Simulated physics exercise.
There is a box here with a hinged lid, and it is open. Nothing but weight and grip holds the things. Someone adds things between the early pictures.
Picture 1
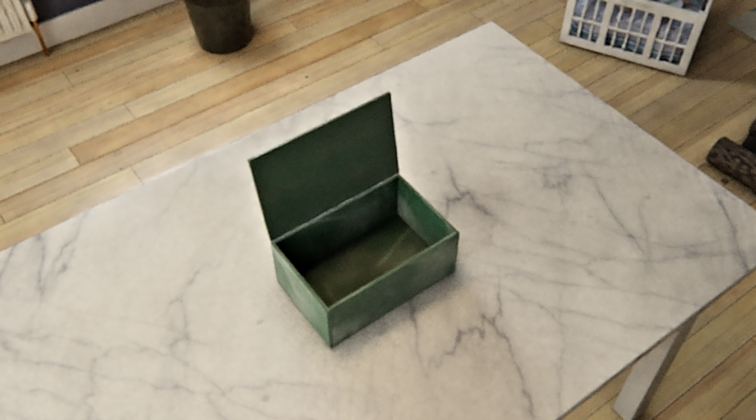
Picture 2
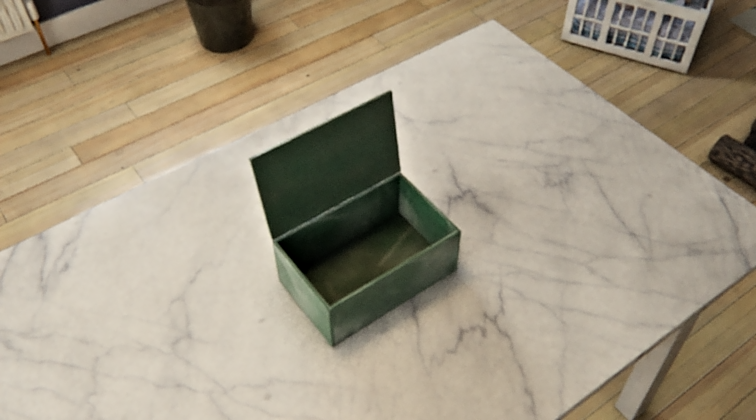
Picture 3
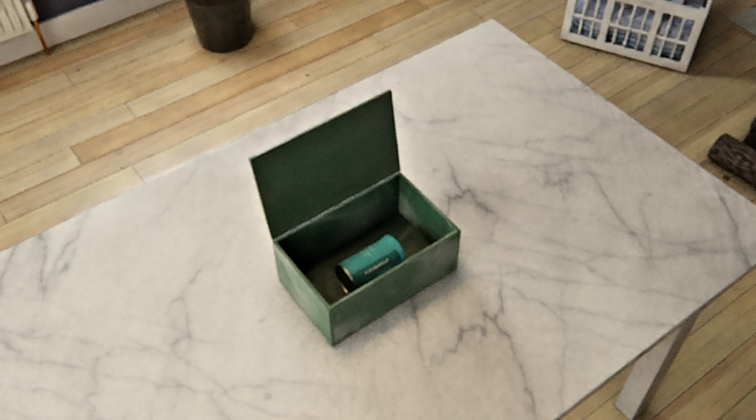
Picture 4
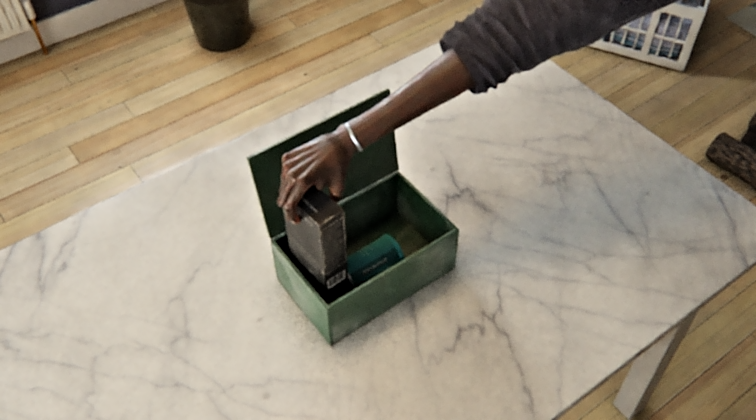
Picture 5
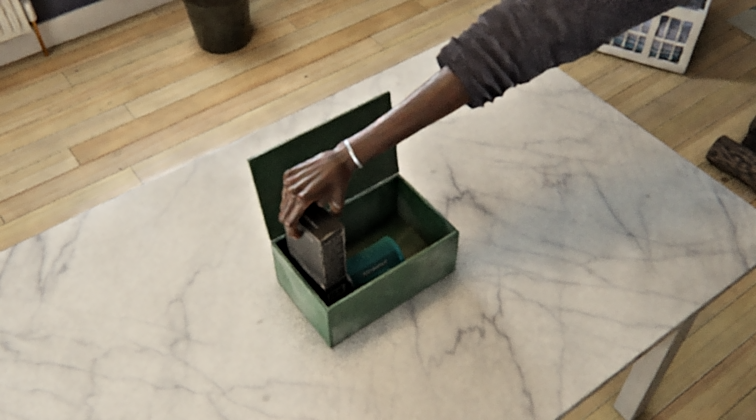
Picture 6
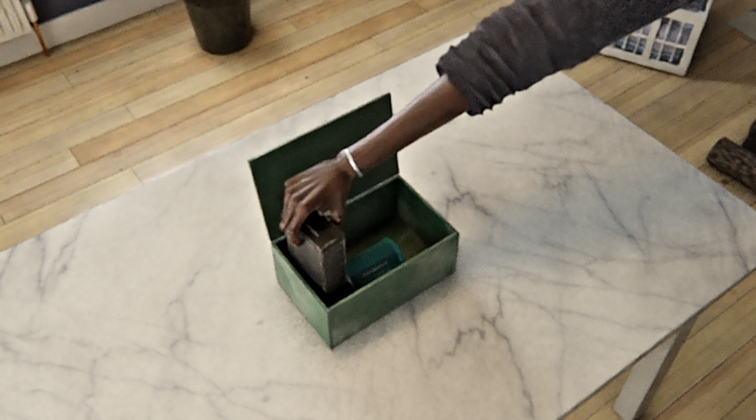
A dark-skinned hand with a pale wristband and grey sleeve reaches in from the upper right and lowers a black packet into the left side of an open green box, beside a turquoise tin that appears there earlier. The hinged box, empty at first, sits on a grey-veined white marble table above a wooden floor, with a dark pot and white basket behind. The view looks down from above, virtually still.
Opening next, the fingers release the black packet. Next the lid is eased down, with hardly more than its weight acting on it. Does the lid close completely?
No.
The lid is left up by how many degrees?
About 75° above the rim.
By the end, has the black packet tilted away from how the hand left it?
Result: It remains as it was set.
Then, 1.20 s later than the last frame, lid starting down.
Then, 2.60 s later than the last frame, lid 75° above the rim.
When it is over, lid 74° above the rim; both as before. End places, in pixels of the last picture, black packet near (319, 263).
